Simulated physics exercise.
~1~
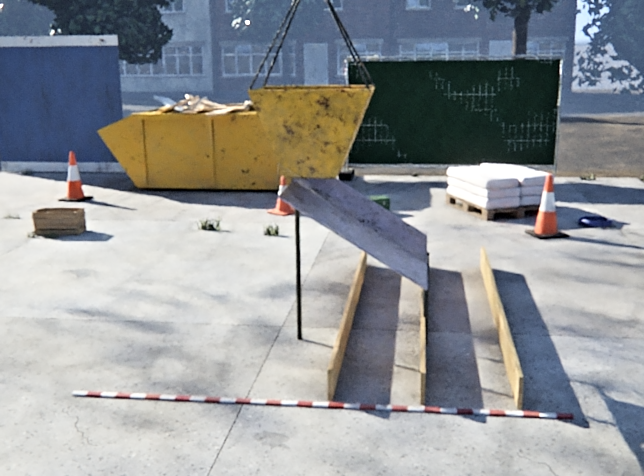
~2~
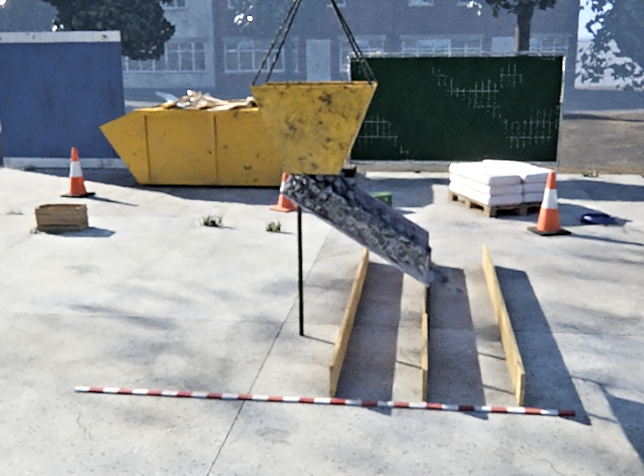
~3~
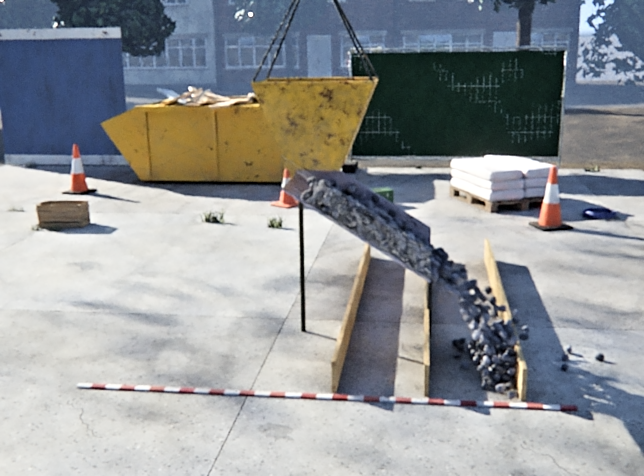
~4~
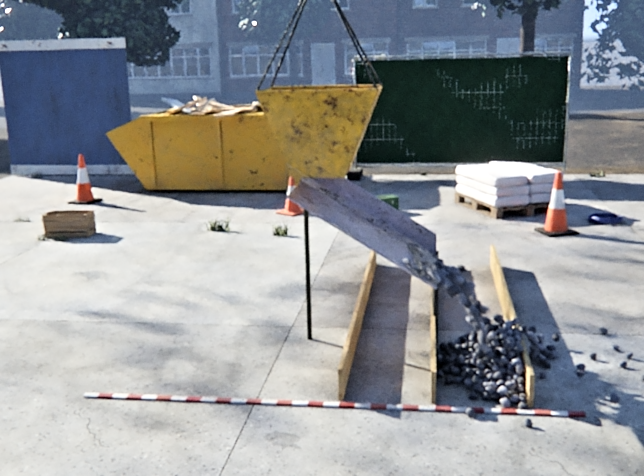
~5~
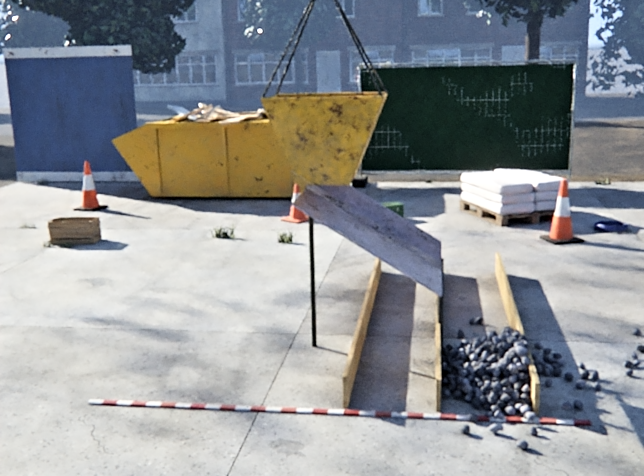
Yellow skip hanging on chains dropping grey stones down a sloping plate, most piling between planks in the right bay, some scattering beyond.
